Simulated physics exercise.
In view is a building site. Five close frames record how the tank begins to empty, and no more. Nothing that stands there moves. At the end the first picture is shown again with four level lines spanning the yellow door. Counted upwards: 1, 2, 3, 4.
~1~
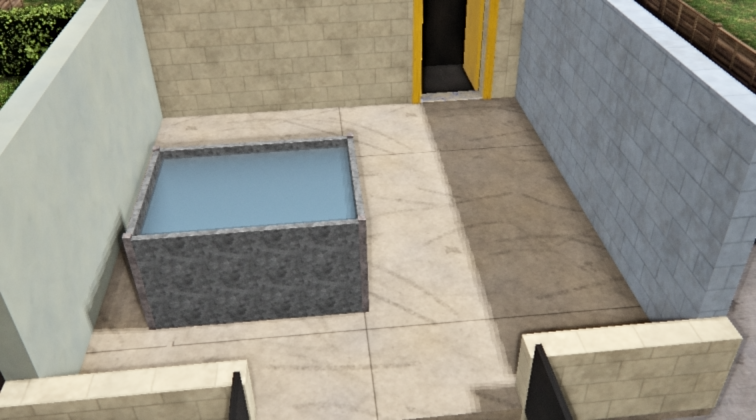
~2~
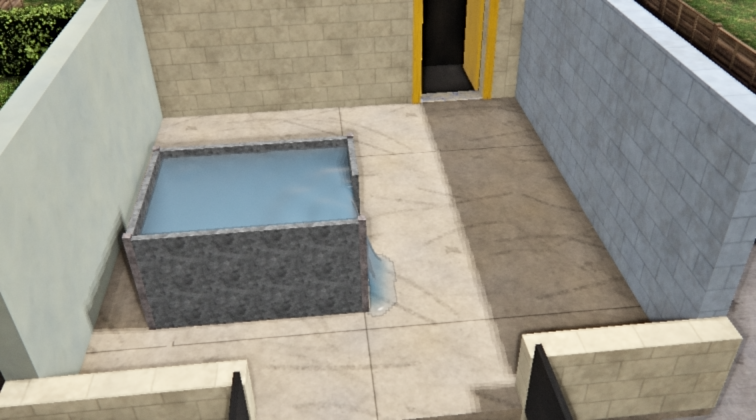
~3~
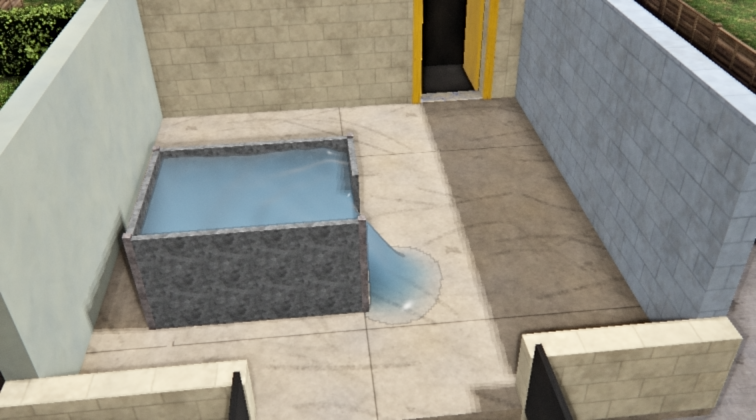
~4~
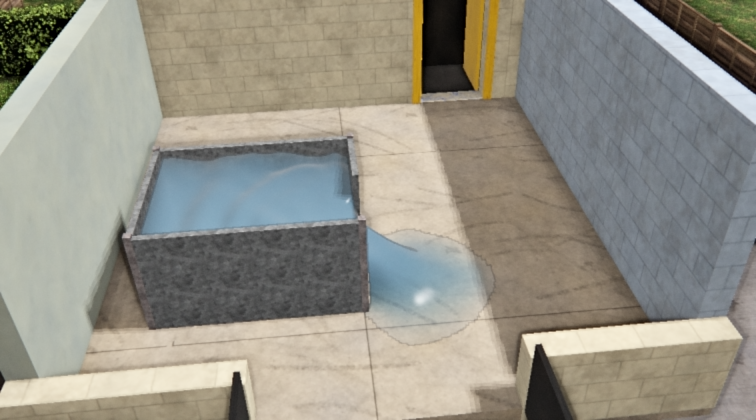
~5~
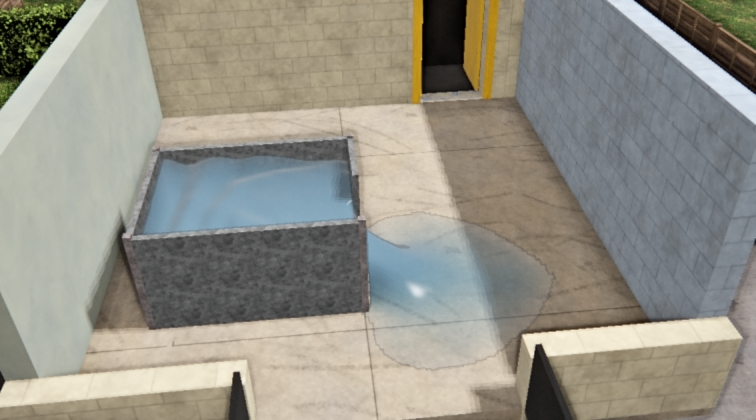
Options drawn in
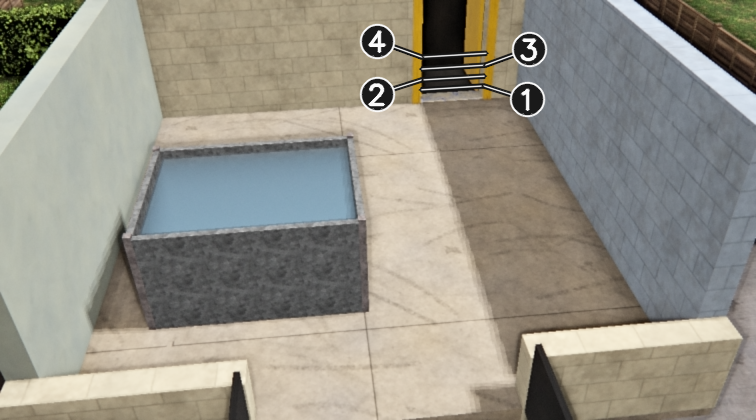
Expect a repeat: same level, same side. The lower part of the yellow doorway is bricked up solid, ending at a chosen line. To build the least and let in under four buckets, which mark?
1 will do.
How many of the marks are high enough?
All of them.
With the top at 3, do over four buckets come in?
No, not at all.
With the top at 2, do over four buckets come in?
No, not at all.
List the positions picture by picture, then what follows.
Water in the tank at rest, its middle at (252, 190); foot of the yellow doorway at (452, 101); open gate at (386, 342).
Water covers 1 % of the ground and shows as far out as (385, 260).
Water covers 3 % of the ground and shows as far out as (428, 264).
Water covers 6 % of the ground and shows as far out as (486, 276).
Water covers 12 % of the ground and shows as far out as (544, 280).
On the marked copy, 1 at (452, 87); 2 at (453, 78); 3 at (453, 67); 4 at (454, 55); from the bottom up 1, 2, 3, 4.
Choosing 1, a splash gets over, under a bucket.
Choosing 2, nothing gets over.
Choosing 3, nothing gets over.
Choosing 4, nothing gets over.
